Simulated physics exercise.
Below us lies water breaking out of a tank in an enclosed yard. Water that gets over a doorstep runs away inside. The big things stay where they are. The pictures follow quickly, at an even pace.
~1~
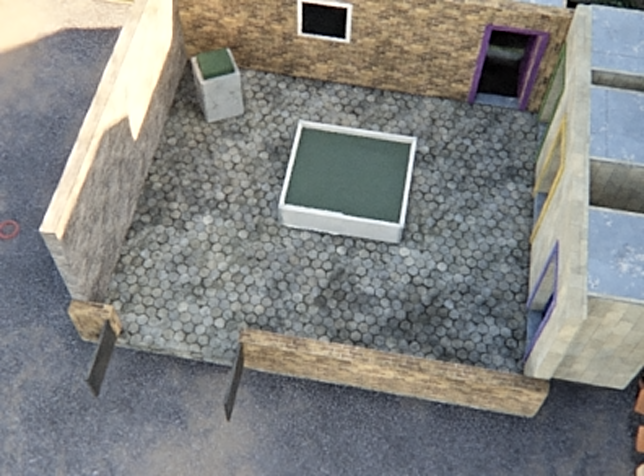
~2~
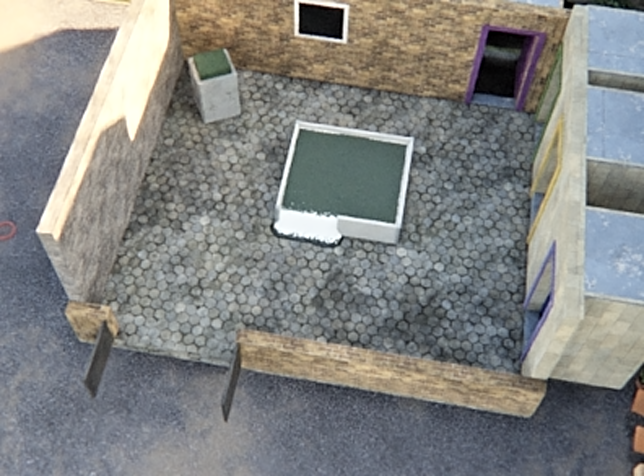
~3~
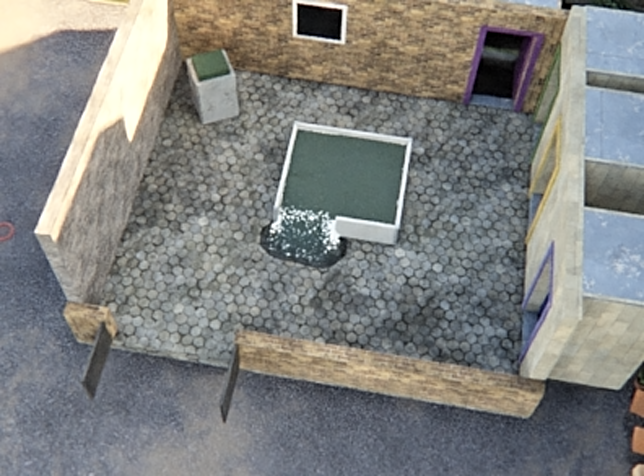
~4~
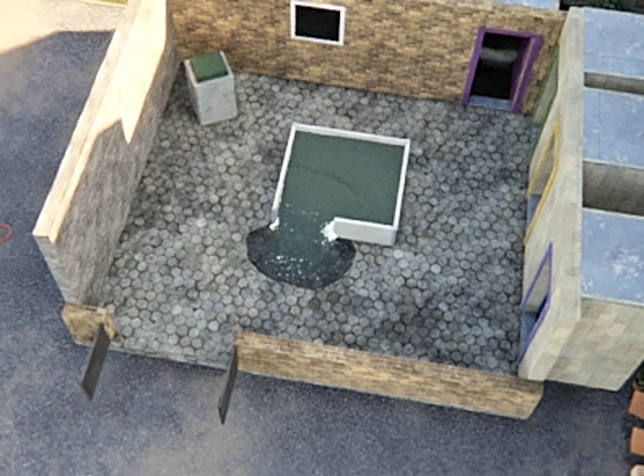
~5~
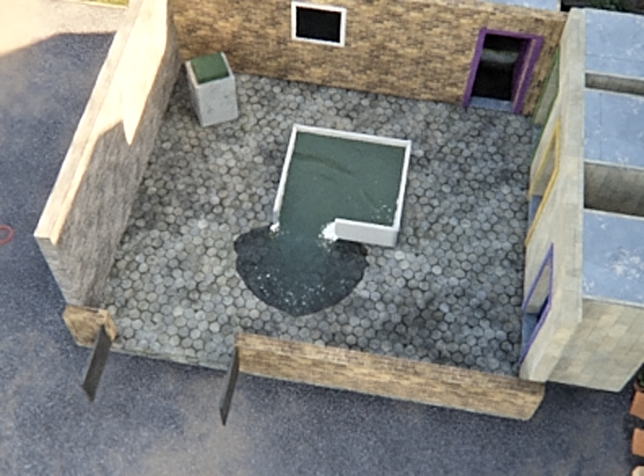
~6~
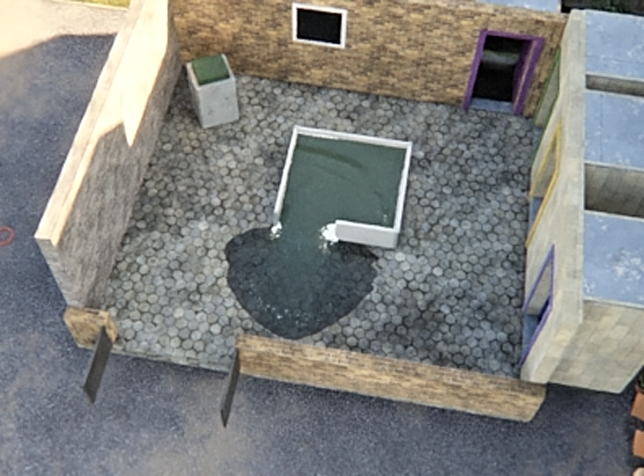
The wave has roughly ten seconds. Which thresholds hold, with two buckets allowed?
The yellow door holds within the limit; the blue door floods; the green door holds within the limit; the purple door holds within the limit.
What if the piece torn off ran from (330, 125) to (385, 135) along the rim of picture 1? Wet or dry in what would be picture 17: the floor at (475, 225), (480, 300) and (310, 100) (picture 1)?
In turn: Clear, not flooded, flooded.
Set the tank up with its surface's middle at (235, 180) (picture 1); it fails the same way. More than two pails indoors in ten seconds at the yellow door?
My reading: The yellow one lets less in.
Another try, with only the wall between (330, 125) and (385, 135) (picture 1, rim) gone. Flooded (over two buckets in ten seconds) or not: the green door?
In short: The green door takes more.
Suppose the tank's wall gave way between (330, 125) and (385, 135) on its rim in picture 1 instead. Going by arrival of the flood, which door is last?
The door marked blue.
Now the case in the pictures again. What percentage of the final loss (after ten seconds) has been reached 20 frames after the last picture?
Near 35 in a hundred.
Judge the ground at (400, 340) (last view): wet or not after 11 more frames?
There: Awash.
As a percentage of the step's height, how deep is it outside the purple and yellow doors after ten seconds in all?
Roughly 120 per cent, then 10 per cent.
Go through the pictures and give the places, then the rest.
In the first frame, still water in the water tank at (349, 174).
In the second frame, the front is at (338, 241), out from the gap at (308, 223).
In the third frame, the front is at (265, 242), out from the gap at (307, 225).
In the fourth frame, the front is at (316, 285), out from the gap at (305, 226).
In the fifth frame, the front is at (301, 311), out from the gap at (306, 227).
In the sixth frame, water pours out at (307, 228) and has run to (294, 334).
A moment on, water covers 15 % of the floor; the yellow door not reached, the blue door not reached, the green door not reached, the purple door not reached.
Next, water covers 25 % of the floor; the yellow door not reached, the blue door not reached, the green door not reached, the purple door not reached.
Then, water covers 35 % of the floor; the yellow door not reached, the blue door wet at the sill, nothing in, the green door not reached, the purple door not reached.
Later, water covers 45 % of the floor; the yellow door wet at the sill, nothing in, the blue door over two buckets in, the green door not reached, the purple door not reached.
In the end, water covers 70 % of the floor; the yellow door wet at the sill, nothing in, the blue door over two buckets in, the green door wet at the sill, nothing in, the purple door wet at the sill, nothing in.
